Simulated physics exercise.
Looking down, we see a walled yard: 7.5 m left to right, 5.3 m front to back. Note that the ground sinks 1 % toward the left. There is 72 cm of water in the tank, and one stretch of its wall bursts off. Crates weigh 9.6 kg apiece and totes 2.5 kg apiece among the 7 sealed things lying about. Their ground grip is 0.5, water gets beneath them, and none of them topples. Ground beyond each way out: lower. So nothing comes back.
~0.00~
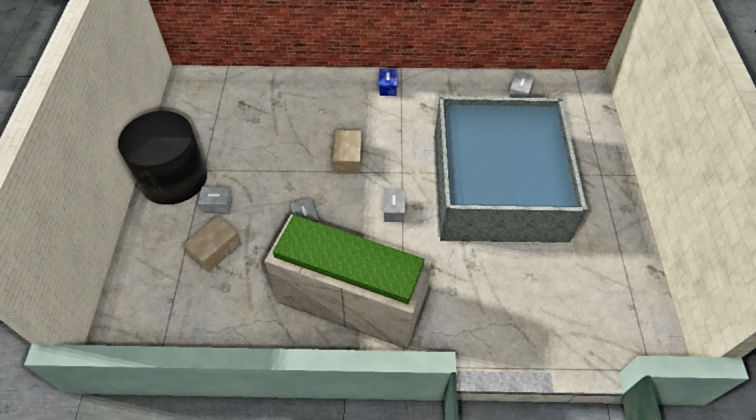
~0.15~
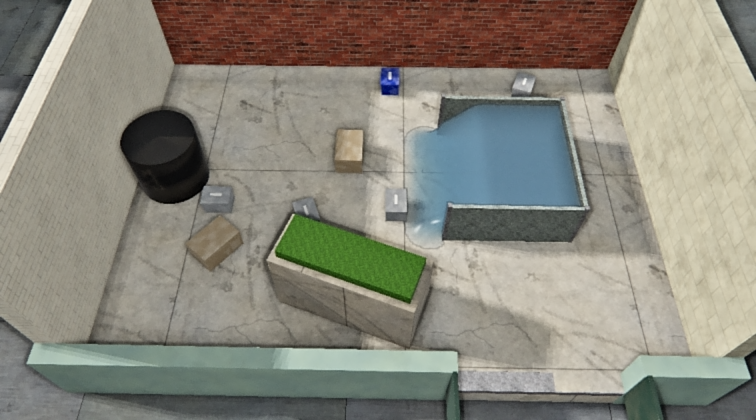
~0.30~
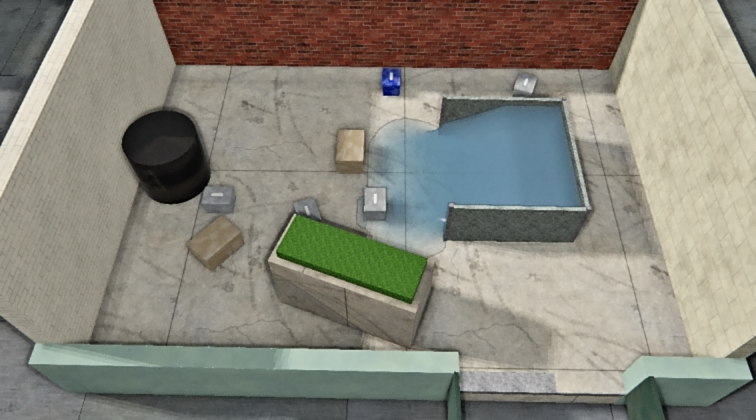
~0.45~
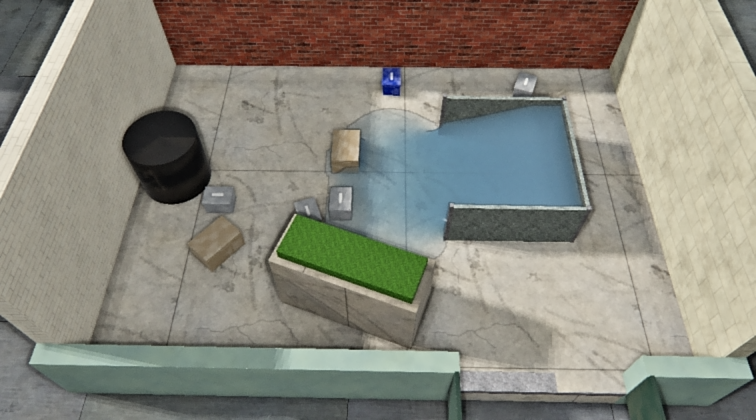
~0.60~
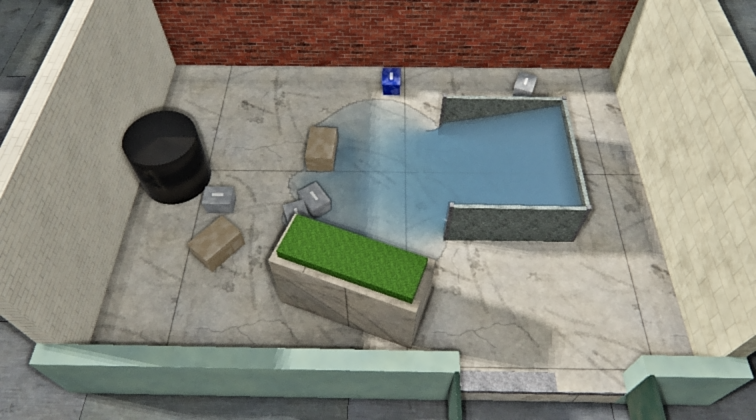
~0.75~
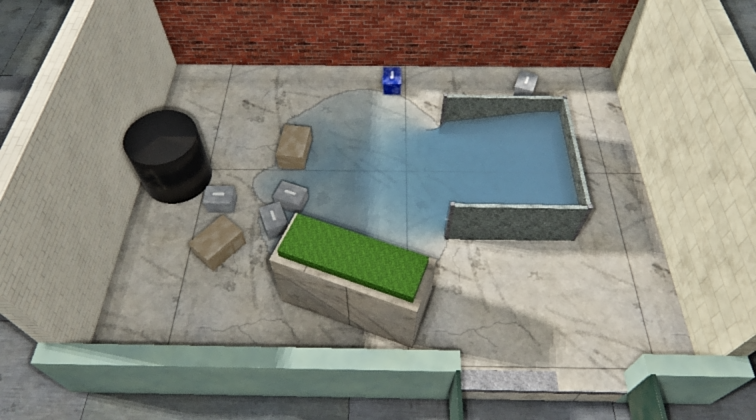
Water pouring from a tank's broken left side in a walled yard, spreading left across concrete and pushing grey and tan boxes along.
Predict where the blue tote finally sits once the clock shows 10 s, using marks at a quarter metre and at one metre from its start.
The blue tote sits past the one-metre mark.
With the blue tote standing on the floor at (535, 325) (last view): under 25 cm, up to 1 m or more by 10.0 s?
I'd say it lands far off.
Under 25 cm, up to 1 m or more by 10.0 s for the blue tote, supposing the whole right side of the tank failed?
Outcome for the blue tote: It is borne far off.
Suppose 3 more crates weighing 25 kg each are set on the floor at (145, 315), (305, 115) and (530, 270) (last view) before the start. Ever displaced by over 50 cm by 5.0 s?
Lab note - in order: Above threshold / above threshold / below threshold.
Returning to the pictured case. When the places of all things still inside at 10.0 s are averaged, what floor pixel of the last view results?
Around (384, 237).
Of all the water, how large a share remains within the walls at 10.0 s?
98 %.
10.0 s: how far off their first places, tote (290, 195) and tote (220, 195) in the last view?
Lab note - net shifts in order: 250 cm; 150 cm.
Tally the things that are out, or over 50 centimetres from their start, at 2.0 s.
The count is 5.
After 2.0 s the blue tote is near (391, 65), 0.3 m from its start, aground; 0 of 7 are out; 5 afloat.
After 4.5 s the blue tote is near (395, 66), 0.2 m from its start, aground; 0 of 7 are out; 5 afloat.
After 7.0 s the blue tote is near (563, 105), 2.8 m from its start, afloat; 0 of 7 are out; 6 afloat.
After 10.0 s the blue tote is near (584, 169), 3.4 m from its start, afloat; 0 of 7 are out; 6 afloat.
